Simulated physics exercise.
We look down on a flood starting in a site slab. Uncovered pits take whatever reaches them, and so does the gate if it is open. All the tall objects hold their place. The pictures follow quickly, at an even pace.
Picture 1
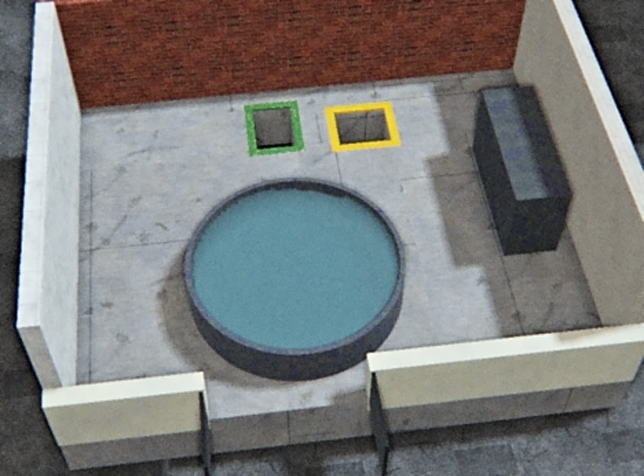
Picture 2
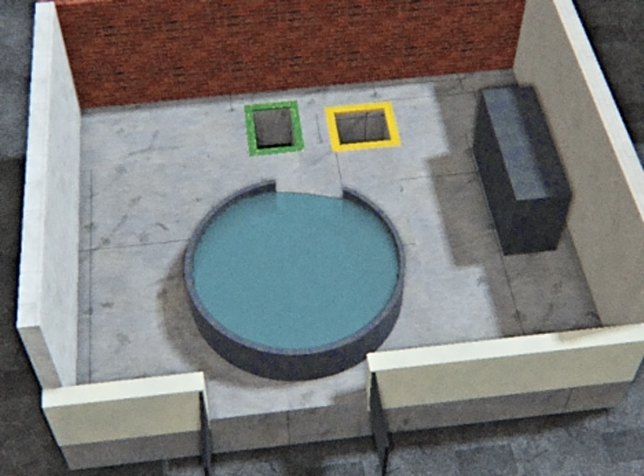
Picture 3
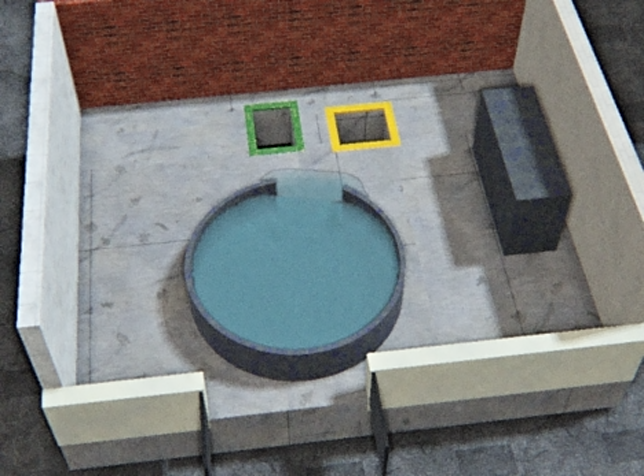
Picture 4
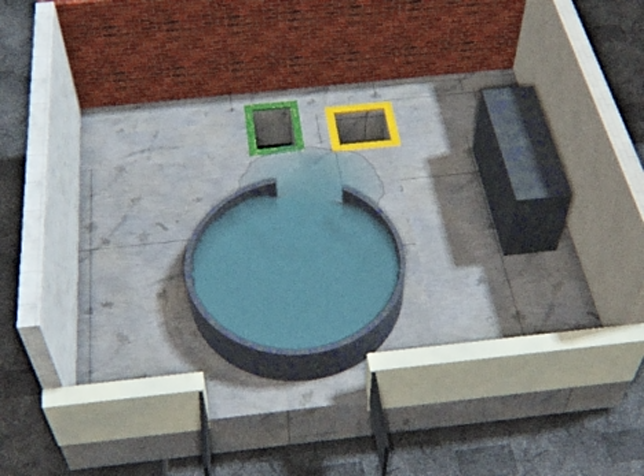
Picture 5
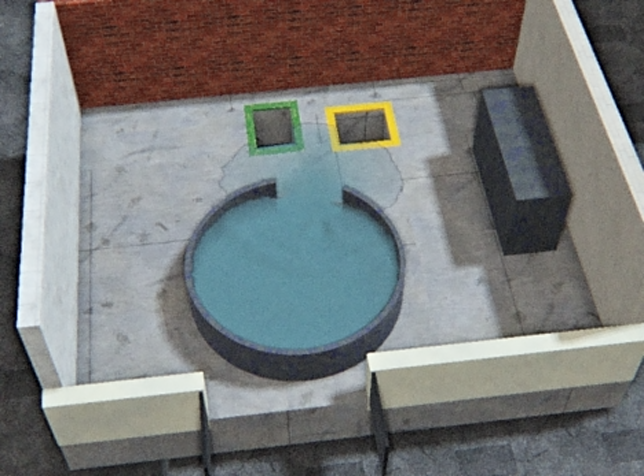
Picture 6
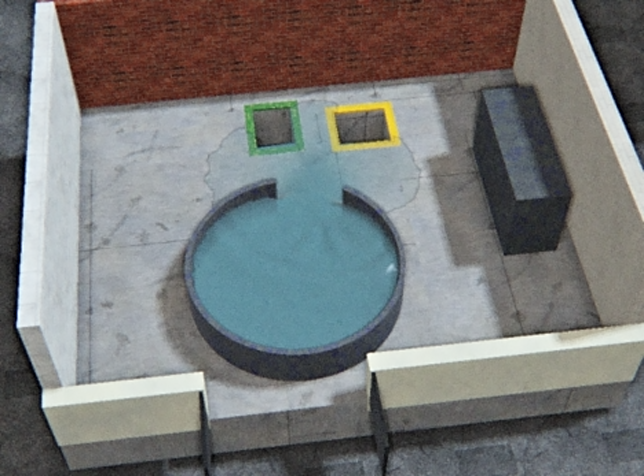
Water pours through a gap in the round pool's far side and spreads across the slab.
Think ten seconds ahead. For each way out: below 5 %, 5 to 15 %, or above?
The gate takes under 5 %; the yellow pit takes over 15 %; the green pit takes over 15 %.
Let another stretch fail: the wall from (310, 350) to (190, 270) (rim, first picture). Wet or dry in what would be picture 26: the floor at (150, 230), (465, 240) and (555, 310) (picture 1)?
As listed: Flooded, no water, clear.
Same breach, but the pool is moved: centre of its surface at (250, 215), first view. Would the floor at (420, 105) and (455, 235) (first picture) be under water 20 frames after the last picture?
As listed: Flooded, no water.
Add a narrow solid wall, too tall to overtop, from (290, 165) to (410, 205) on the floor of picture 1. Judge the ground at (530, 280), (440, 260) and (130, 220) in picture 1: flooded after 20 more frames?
One after the other: Wet, wet, flooded.
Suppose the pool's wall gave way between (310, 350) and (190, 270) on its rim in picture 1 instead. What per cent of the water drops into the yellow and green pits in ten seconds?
In per cent: Yellow 2, green 14.
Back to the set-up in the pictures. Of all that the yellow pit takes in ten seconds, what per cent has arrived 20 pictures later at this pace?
I make it 45 per cent.
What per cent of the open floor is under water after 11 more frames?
Near 30 in a hundred.
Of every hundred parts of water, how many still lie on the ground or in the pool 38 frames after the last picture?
Some 64 per cent.
A moment on, water covers 20 % of the floor; the gate 0 %, the yellow pit 3 %, the green pit 3 %.
Next, water covers 30 % of the floor; the gate 0 %, the yellow pit 8 %, the green pit 6 %.
Then, water covers 40 % of the floor; the gate 0 %, the yellow pit 13 %, the green pit 10 %.
Later, water covers 60 % of the floor; the gate 0 %, the yellow pit 20 %, the green pit 16 %.
In the end, water covers 90 % of the floor; the gate 0 %, the yellow pit 28 %, the green pit 21 %.
